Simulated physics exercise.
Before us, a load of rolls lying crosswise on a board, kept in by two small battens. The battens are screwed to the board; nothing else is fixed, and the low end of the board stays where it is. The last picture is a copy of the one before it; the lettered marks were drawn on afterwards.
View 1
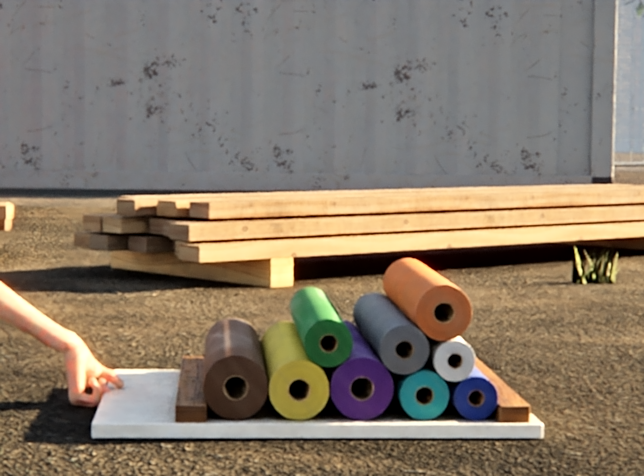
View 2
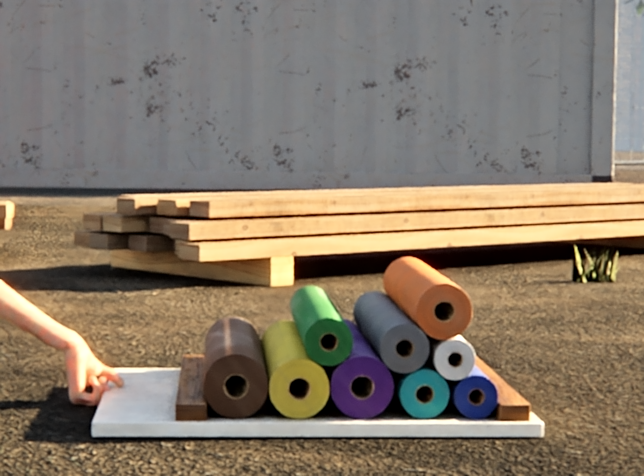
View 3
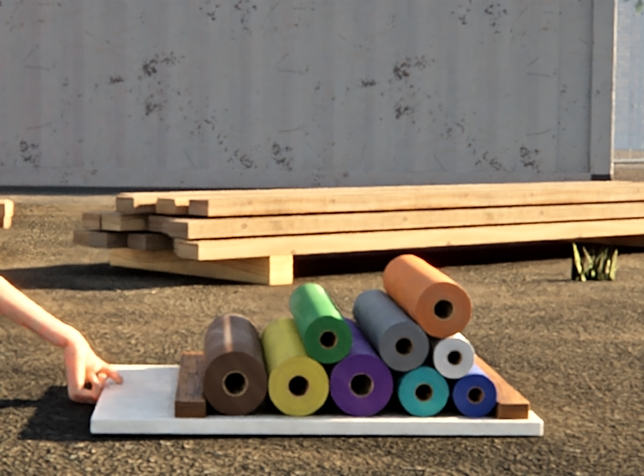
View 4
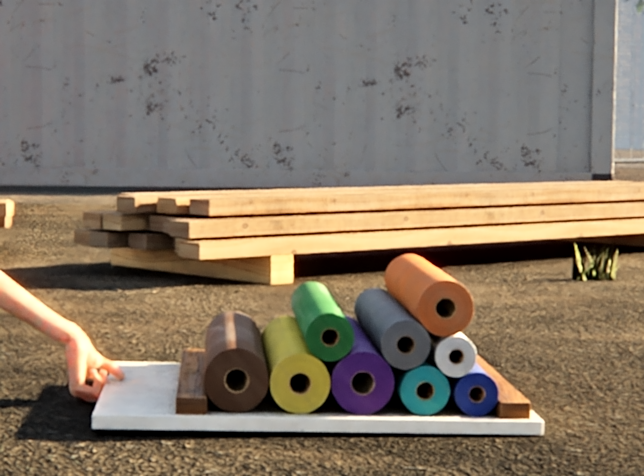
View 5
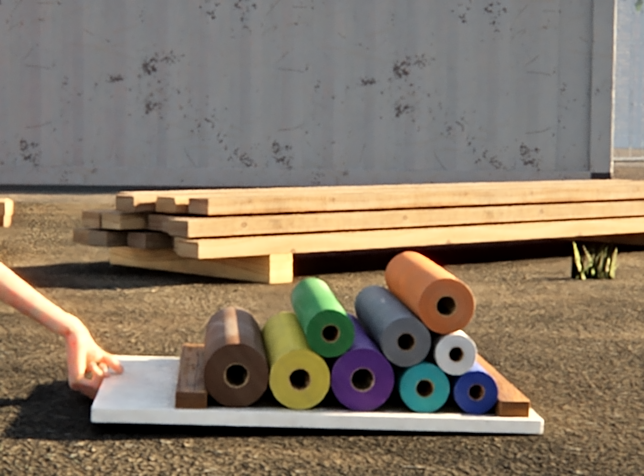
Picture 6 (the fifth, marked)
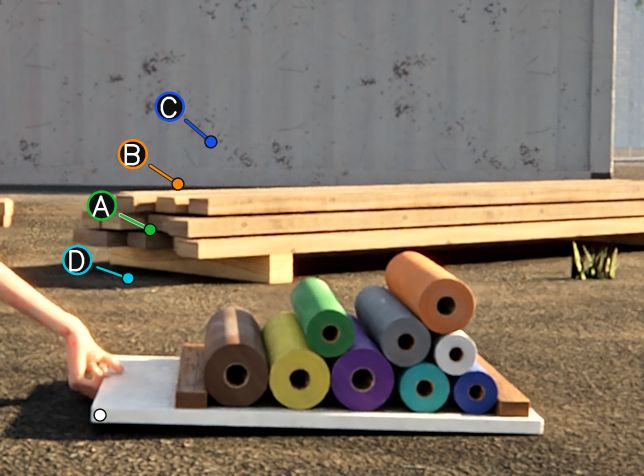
The clip opens on colourful rolls stacked on a white board between two wooden battens, with a hand gripping the board's left end and lumber lying behind. The hand then slowly raises that end a little, tilting the board slightly, while the rolls stay stacked together.
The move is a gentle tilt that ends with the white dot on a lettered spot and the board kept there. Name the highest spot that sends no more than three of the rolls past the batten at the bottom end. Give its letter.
B is the limit.
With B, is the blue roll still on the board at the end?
Yes, with B.
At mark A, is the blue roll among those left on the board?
Yes.
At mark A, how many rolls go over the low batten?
With A, three.
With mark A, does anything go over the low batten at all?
Yes, at A.
On the marked copy, A at (150, 230); B at (178, 184); C at (211, 142); D at (128, 279); the white dot at (100, 416).
With B. Early on, board at 19°.
Further on, board at 33°.
At the end, board at 33°, three over the low batten (grey, white, orange).
As for the rest, A three over the low batten (grey, white, orange); C four over the low batten (grey, green, white, orange); D one over the low batten (orange).
